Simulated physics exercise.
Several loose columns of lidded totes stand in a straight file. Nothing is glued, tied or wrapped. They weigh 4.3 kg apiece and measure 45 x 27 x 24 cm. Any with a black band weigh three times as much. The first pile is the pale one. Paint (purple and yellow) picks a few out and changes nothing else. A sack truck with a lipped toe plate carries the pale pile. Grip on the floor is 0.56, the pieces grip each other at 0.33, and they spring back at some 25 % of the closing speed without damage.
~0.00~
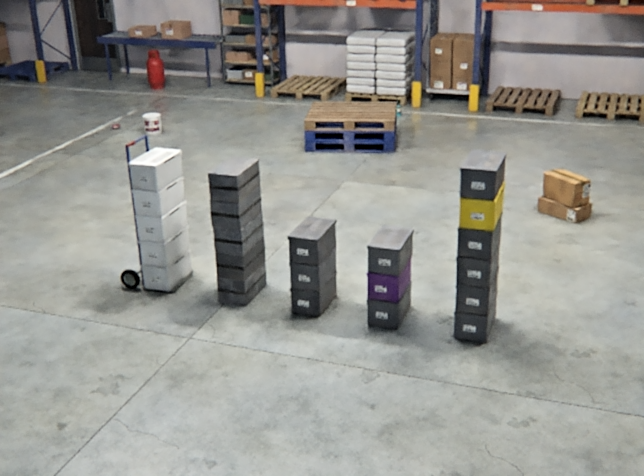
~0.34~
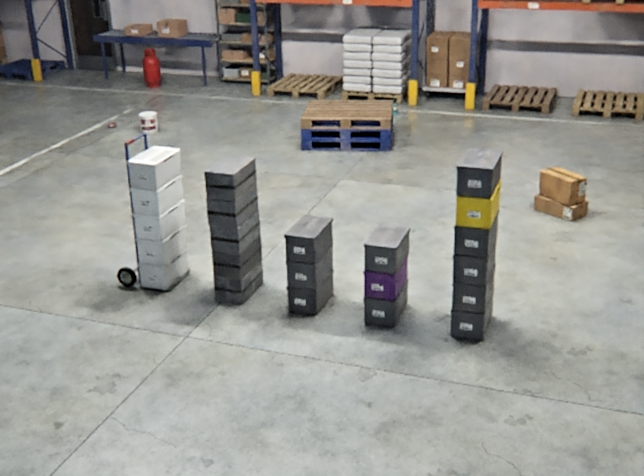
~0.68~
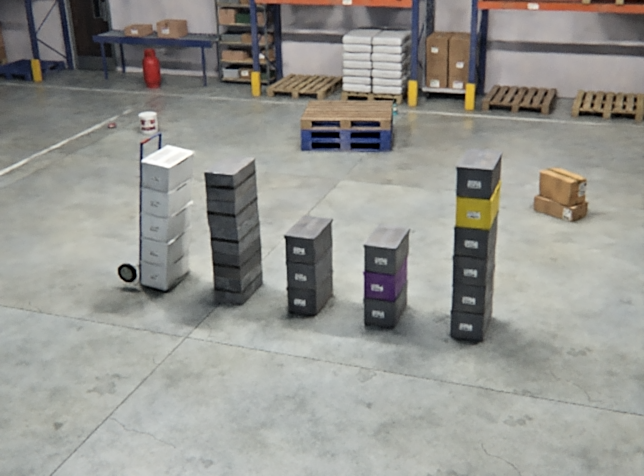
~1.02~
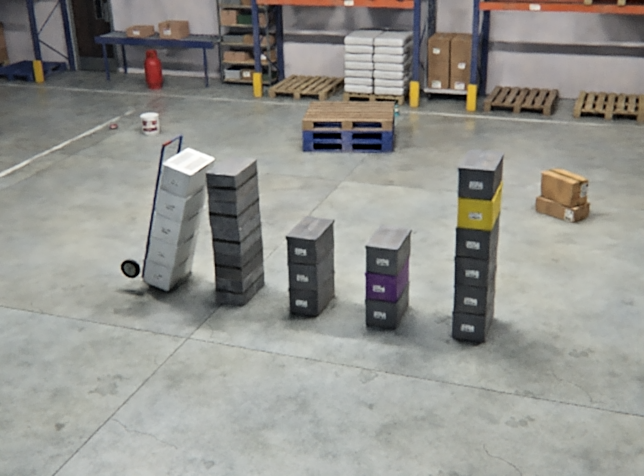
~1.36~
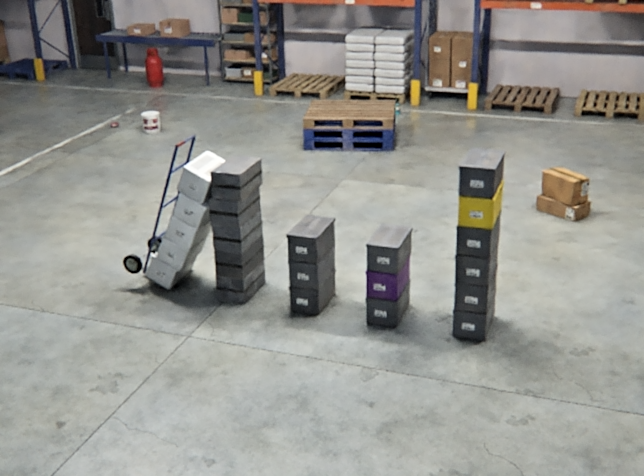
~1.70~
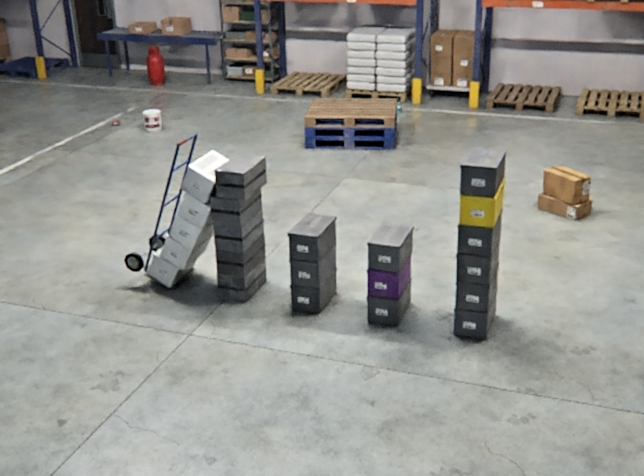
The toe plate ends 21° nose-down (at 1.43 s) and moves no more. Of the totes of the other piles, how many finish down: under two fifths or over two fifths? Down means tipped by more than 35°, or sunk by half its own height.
Fewer than two in five of them.
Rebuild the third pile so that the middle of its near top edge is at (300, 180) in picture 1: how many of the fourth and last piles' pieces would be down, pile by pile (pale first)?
Then fourth 0, last 0.
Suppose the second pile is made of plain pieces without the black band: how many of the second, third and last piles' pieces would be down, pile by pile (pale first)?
Then second 5, third 2, last 6.
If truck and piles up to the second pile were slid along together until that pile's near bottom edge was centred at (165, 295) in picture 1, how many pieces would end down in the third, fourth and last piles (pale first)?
In that case third 0, fourth 0, last 0.
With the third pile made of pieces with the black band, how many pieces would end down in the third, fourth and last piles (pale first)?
In that case third 0, fourth 0, last 0.
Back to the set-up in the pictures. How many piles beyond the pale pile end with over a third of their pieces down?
0 in all.
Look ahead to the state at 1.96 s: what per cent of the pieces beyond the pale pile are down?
0 per cent by then.
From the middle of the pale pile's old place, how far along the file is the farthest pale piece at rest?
Roughly 50 cm along.
By 1.96 s, 0 of the pale pile down; none of the 17 other totes down, 1 disturbed.
When it is over (2.5 s), 0 of the pale pile down; none of the 17 other totes down, 1 disturbed; yellow tote unmoved; purple tote unmoved. That is 0 per cent. In pixels of the last frame, middles, yellow tote near (482, 202), purple tote near (390, 273).
